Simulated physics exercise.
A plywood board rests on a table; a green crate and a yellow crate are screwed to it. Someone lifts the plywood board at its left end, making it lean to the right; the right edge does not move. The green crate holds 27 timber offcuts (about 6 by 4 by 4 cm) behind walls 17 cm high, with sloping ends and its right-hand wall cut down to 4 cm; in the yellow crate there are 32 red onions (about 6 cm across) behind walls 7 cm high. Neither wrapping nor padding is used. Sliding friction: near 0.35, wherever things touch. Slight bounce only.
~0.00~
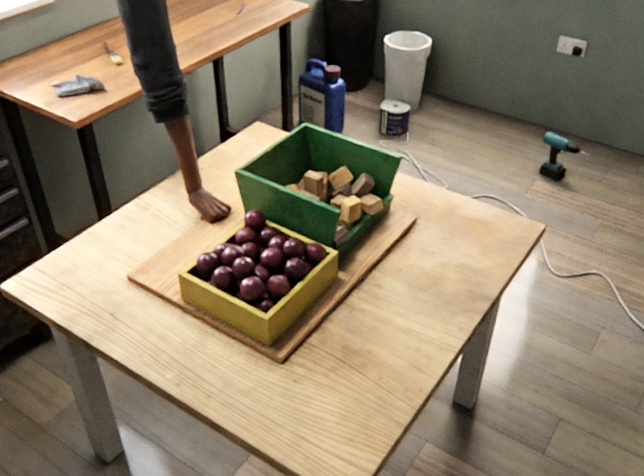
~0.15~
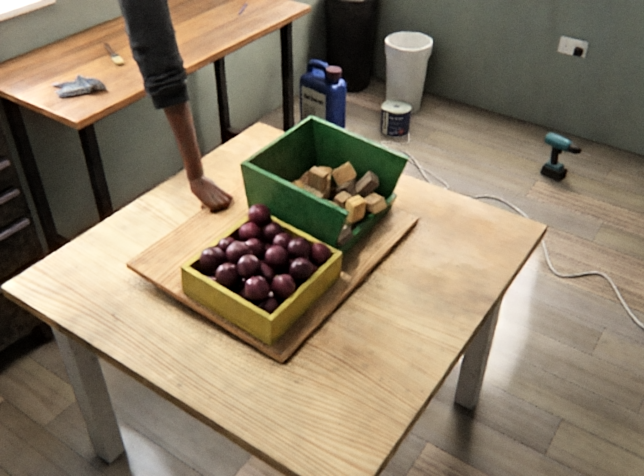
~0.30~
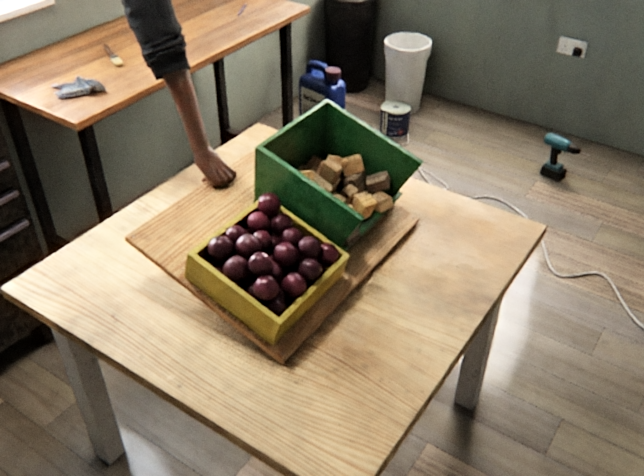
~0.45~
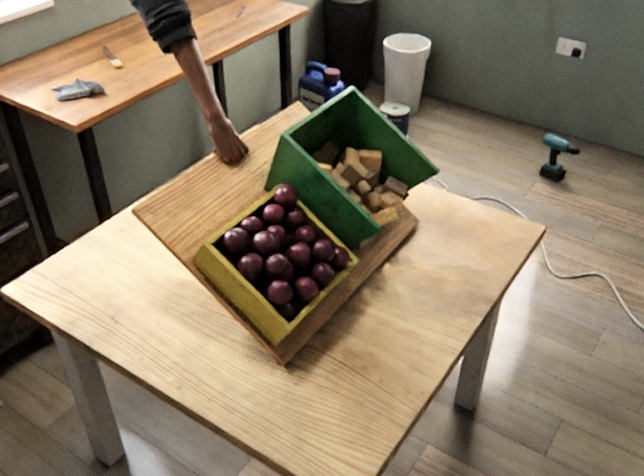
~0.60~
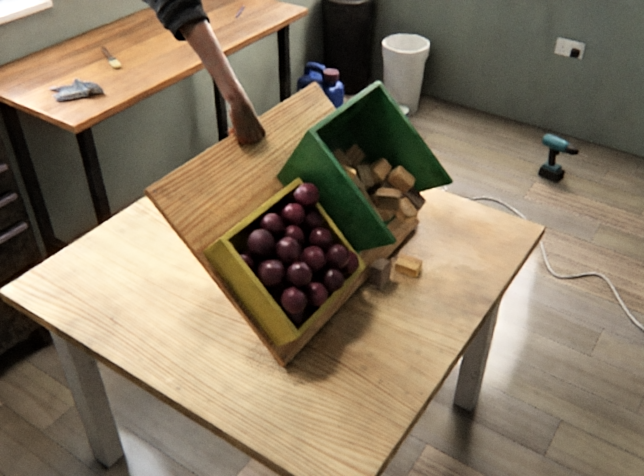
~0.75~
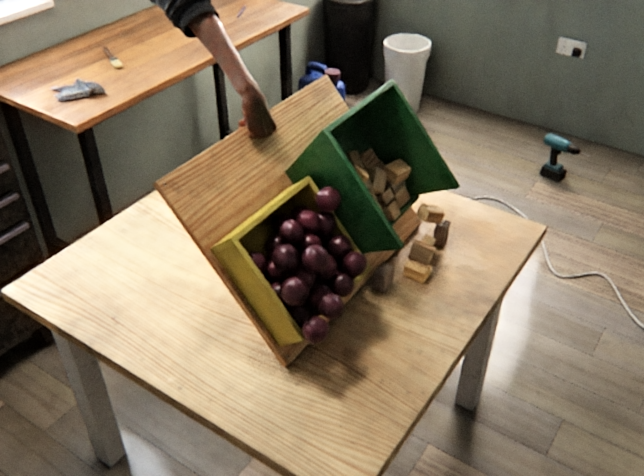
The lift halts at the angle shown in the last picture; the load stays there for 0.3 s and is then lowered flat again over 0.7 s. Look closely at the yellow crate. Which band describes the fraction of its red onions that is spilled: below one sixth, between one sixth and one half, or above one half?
It parts with a sixth to half.
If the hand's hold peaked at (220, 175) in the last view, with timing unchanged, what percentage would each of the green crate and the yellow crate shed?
Green crate 10 %, yellow crate 0 %.
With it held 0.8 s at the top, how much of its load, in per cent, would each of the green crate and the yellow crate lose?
That would cost green crate 30 per cent of its load and yellow crate 40 per cent.
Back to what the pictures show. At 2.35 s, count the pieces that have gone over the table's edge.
Around 6, roughly.
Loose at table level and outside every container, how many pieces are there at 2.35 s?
Roughly 12.
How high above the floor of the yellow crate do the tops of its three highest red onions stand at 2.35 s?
10 cm or thereabouts.
After 1.01 s, tilt 48°; green crate 20 in, 7 out and yellow crate 25 in, 7 out.
After 1.33 s, tilt 31°; green crate 20 in, 7 out and yellow crate 22 in, 10 out.
After 1.78 s, tilt 0°; green crate 20 in, 7 out and yellow crate 21 in, 11 out.
Outcome (at 2.35 s), green crate 20 in, 7 out and yellow crate 21 in, 11 out. Asked share, 11 of 32, 34 per cent.
